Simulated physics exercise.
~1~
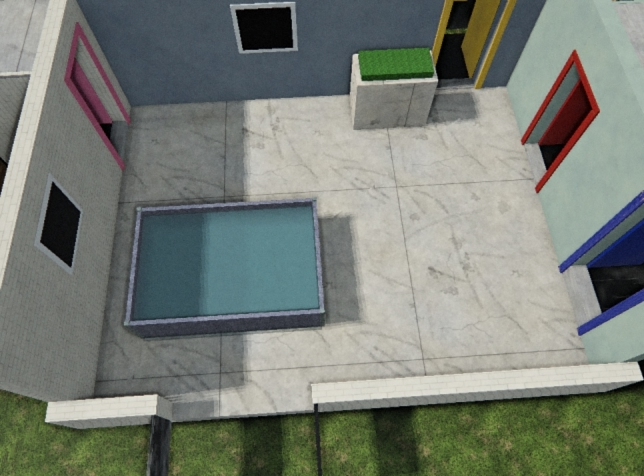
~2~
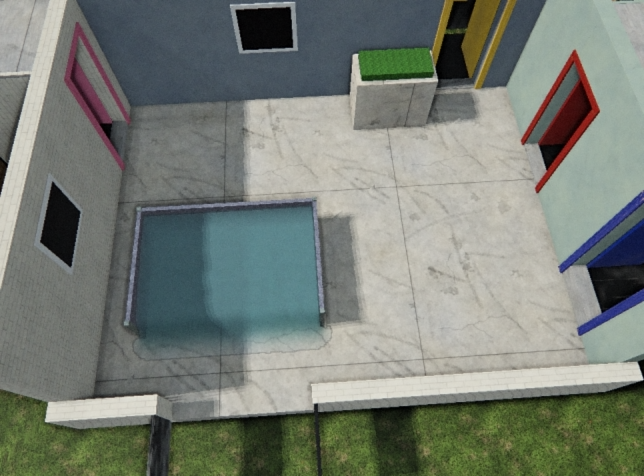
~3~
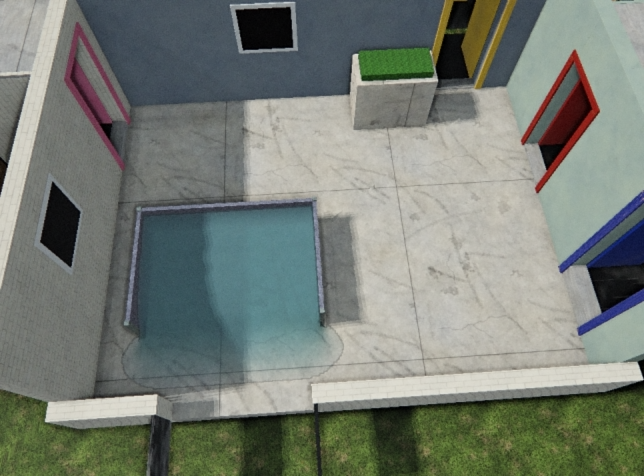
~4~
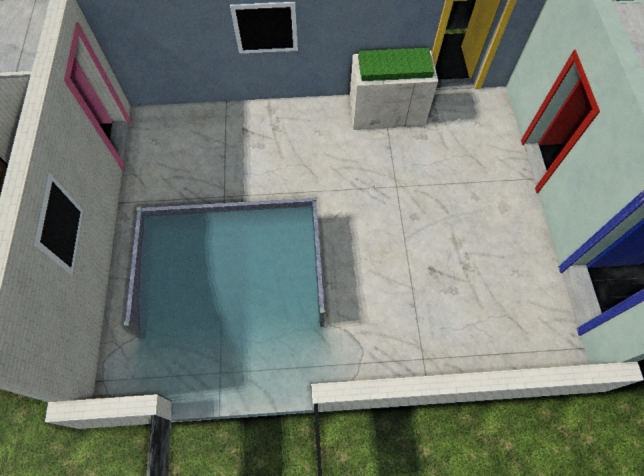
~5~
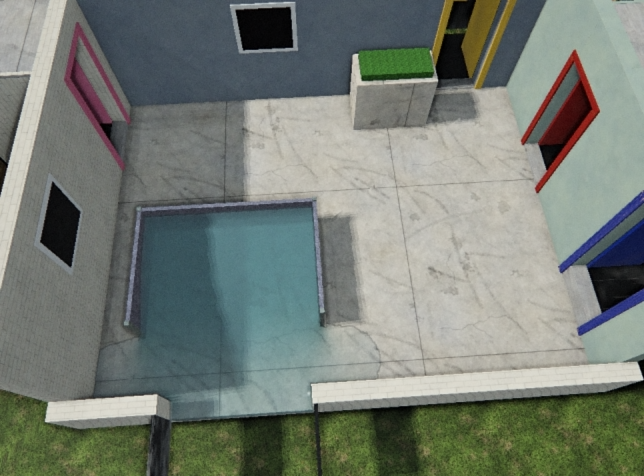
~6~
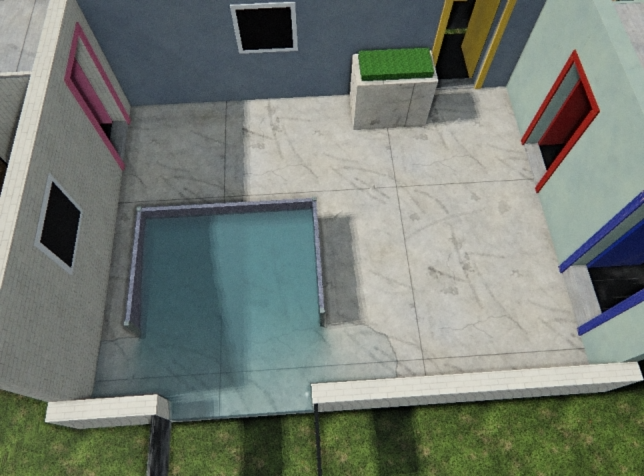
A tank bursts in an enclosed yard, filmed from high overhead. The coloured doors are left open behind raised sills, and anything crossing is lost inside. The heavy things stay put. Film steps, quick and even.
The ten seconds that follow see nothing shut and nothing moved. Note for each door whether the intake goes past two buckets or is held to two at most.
My prediction: The yellow door is not overrun past two buckets, the pink door is not overrun past two buckets, the blue door is not overrun past two buckets, the red door is not overrun past two buckets.
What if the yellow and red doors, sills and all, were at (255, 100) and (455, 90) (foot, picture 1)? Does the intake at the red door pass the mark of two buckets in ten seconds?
Result - red door remains within the limit.
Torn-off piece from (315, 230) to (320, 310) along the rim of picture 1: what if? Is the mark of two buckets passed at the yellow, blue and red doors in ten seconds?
One by one: The yellow door takes more, the blue door stays under, the red door takes more.
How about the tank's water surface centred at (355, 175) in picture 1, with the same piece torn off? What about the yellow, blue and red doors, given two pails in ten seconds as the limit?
Yellow door is over; blue door keeps below it; red door stays under.
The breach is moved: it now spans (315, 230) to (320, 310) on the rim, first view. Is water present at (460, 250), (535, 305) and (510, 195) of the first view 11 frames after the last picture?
Point by point: Swamped, swamped and swamped.
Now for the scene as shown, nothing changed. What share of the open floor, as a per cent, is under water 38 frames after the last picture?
I'd say 60 per cent.
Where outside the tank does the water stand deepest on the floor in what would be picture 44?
Somewhere around (130, 117).
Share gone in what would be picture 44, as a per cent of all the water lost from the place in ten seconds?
Close to 95 per cent.
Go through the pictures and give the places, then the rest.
The tank at (227, 260) is whole and still, in the first frame.
Water pours out at (231, 324) and has run to (137, 342), in the second frame.
Water pours out at (231, 325) and has run to (128, 359), in the third frame.
The front is at (351, 368), out from the gap at (232, 326), in the fourth frame.
Water pours out at (232, 326) and has run to a hidden place, in the fifth frame.
Water pours out at (232, 326) and has run to a hidden place, in the sixth frame.
A moment on, water covers 15 % of the floor; the yellow door not reached, the pink door not reached, the blue door not reached, the red door not reached.
Next, water covers 30 % of the floor; the yellow door not reached, the pink door not reached, the blue door not reached, the red door not reached.
Then, water covers 40 % of the floor; the yellow door not reached, the pink door wet at the sill, nothing in, the blue door wet at the sill, nothing in, the red door not reached.
Later, water covers 60 % of the floor; the yellow door not reached, the pink door wet at the sill, nothing in, the blue door wet at the sill, nothing in, the red door wet at the sill, nothing in.
In the end, water covers 85 % of the floor; the yellow door under two buckets in, the pink door wet at the sill, nothing in, the blue door wet at the sill, nothing in, the red door wet at the sill, nothing in.
